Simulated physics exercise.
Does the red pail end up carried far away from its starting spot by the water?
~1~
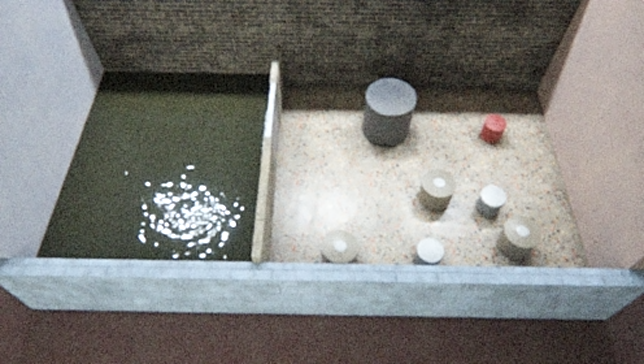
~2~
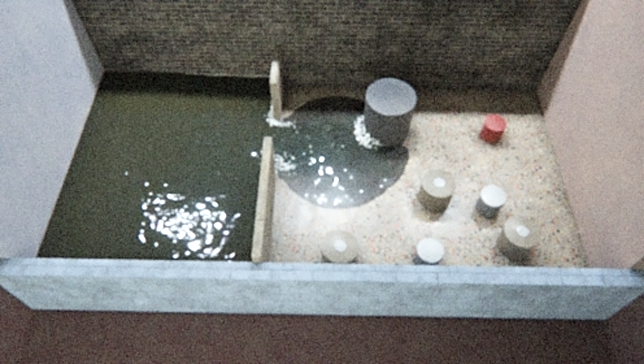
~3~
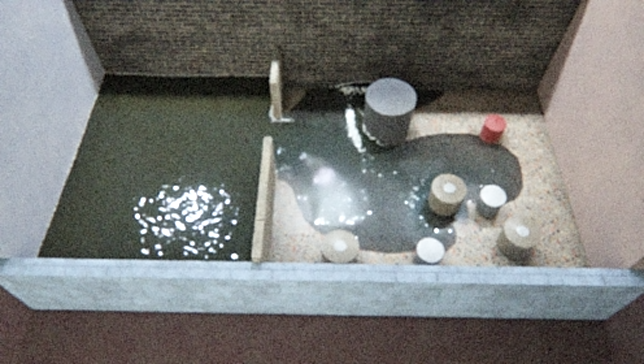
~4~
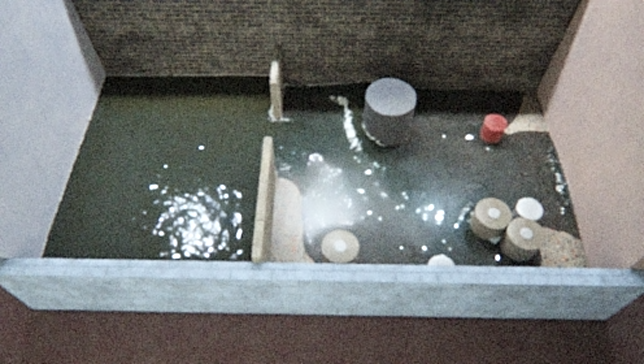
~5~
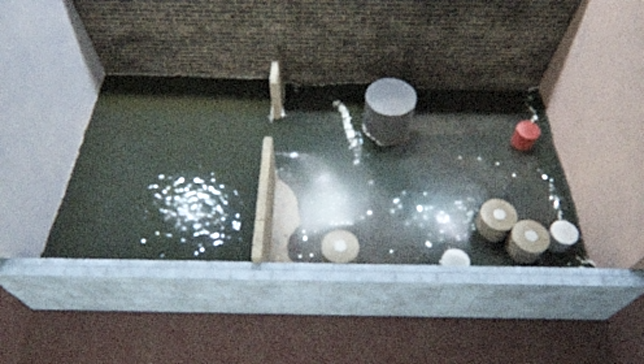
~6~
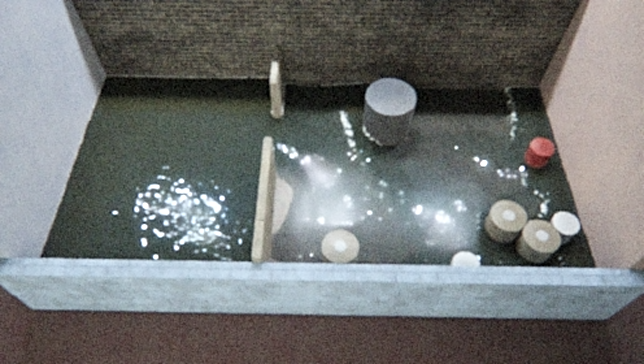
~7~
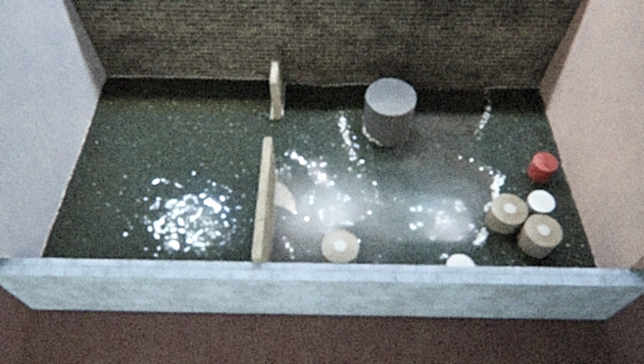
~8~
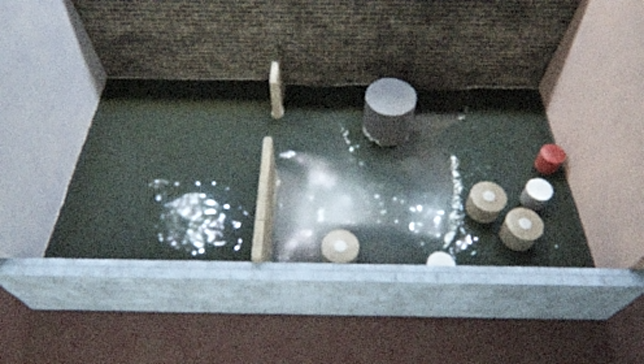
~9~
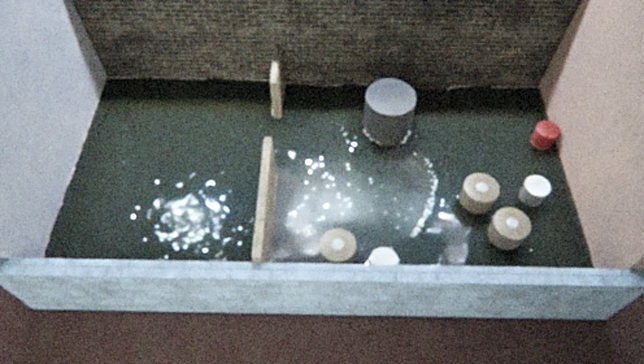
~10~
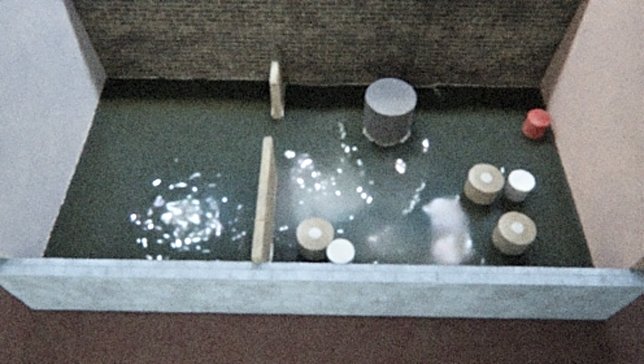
No, the red pail ends only a short way to the right of where it started. It is still upright and floating near the right wall.
